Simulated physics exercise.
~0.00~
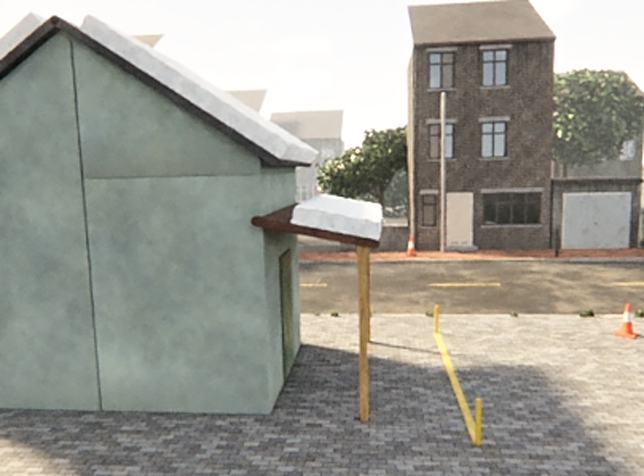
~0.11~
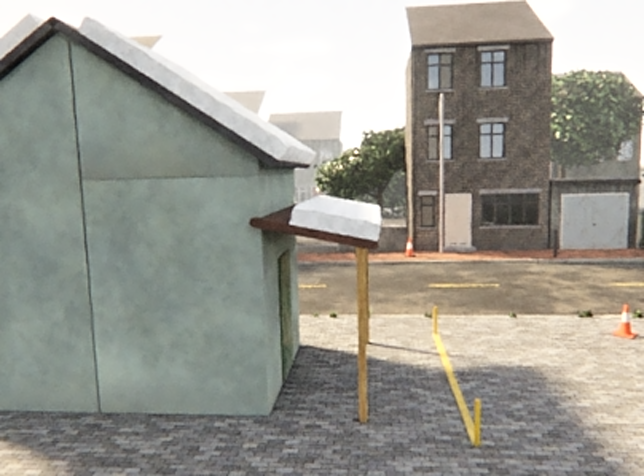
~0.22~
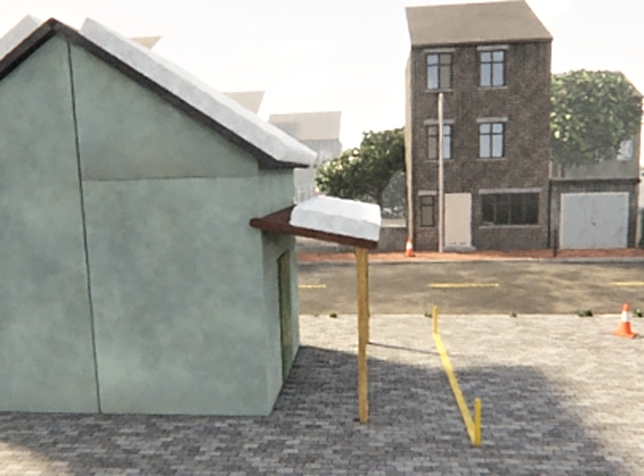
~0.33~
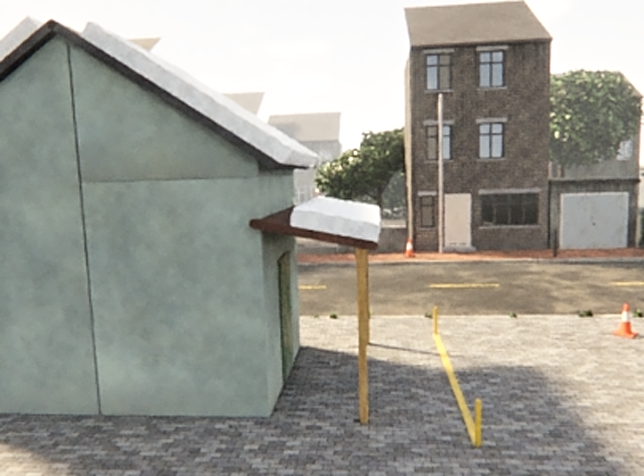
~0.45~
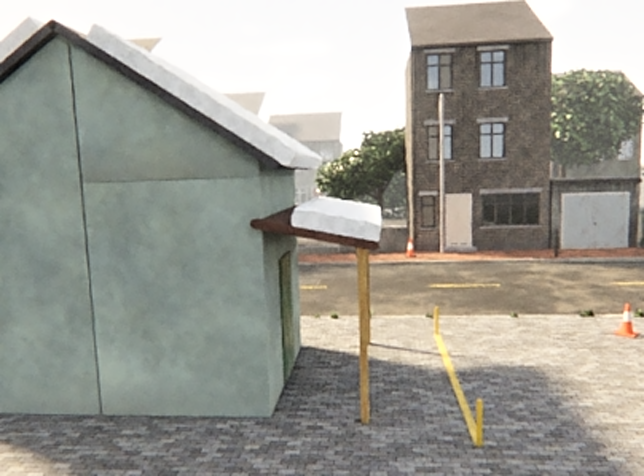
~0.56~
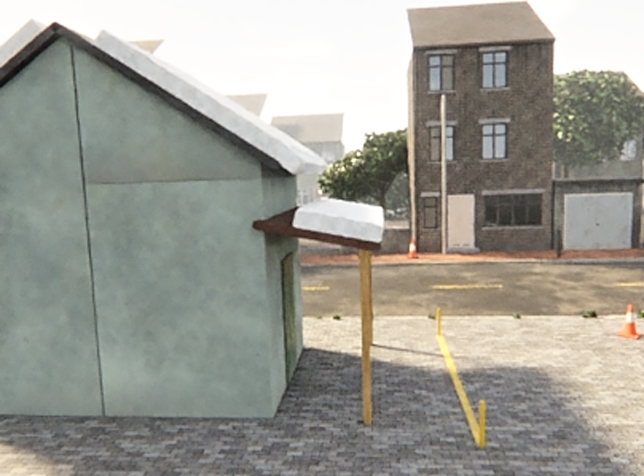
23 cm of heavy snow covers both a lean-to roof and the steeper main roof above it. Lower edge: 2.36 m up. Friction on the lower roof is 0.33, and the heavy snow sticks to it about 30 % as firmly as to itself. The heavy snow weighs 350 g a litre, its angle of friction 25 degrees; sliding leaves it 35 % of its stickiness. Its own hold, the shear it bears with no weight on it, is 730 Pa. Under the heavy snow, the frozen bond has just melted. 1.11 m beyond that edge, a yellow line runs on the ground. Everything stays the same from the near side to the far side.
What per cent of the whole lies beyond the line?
Roughly 28 %.
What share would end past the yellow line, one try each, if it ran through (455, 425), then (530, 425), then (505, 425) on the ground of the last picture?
Respectively 35, 9 and 16 percent would end past it.
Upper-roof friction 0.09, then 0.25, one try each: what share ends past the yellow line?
Respectively 60 percent and 50 percent.
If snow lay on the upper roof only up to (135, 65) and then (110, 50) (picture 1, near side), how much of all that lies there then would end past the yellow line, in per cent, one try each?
Respectively 8 % and 16 %.
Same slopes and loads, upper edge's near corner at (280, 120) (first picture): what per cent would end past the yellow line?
I'd put it at close to 50 percent.
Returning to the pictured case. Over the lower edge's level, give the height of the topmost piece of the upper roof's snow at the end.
I'd put it at around 0.6 m up.
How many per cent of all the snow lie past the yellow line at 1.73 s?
Close to 0 per cent.
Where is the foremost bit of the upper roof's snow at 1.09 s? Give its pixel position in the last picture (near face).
Position: Approx. (335, 211).
By 1.09 s, none is below the lower edge and 0 % is past the line.
By 1.73 s, none is below the lower edge and 0 % is past the line.
By 2.36 s, 28 % is below the lower edge and 3 % is past the line.
By 3.00 s, 58 % is below the lower edge and 25 % is past the line.
By 4.00 s, at the end, 59 % is below the lower edge and 28 % is past the line.
